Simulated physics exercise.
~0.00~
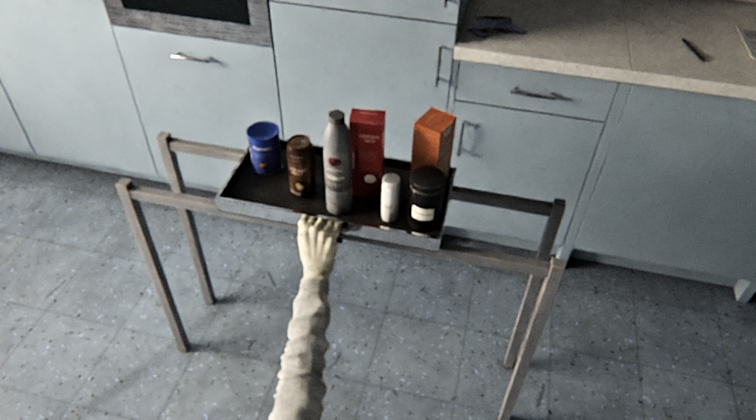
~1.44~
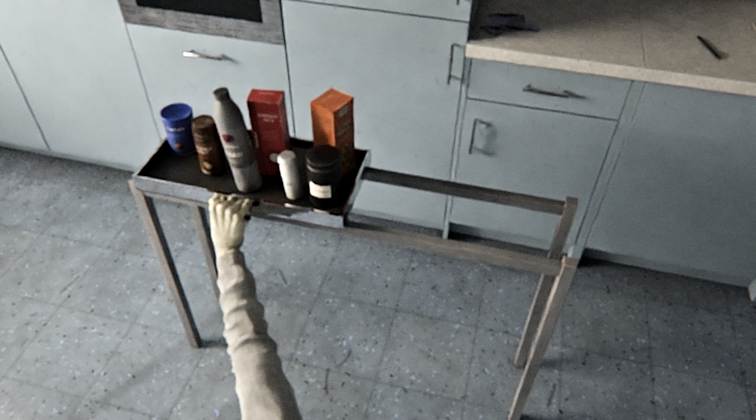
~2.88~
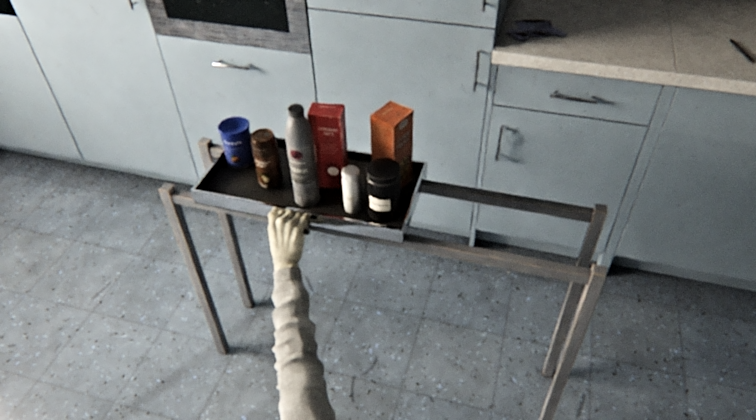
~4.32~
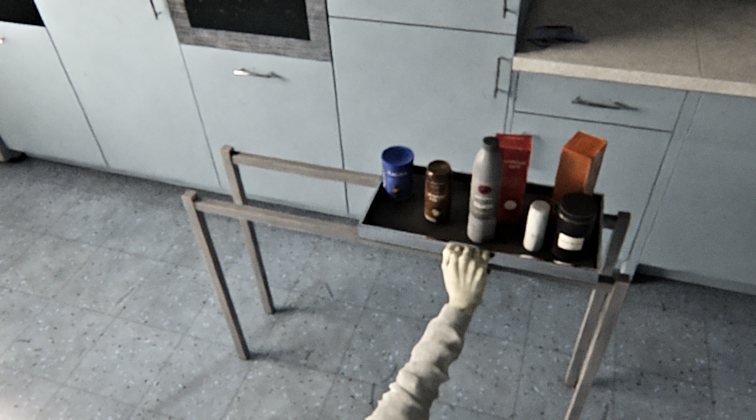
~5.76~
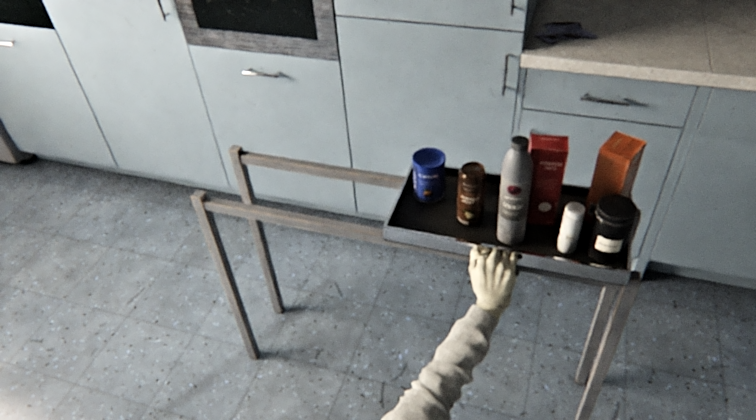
A pale hand slides a tray of containers left, then right along a rack, all staying upright.
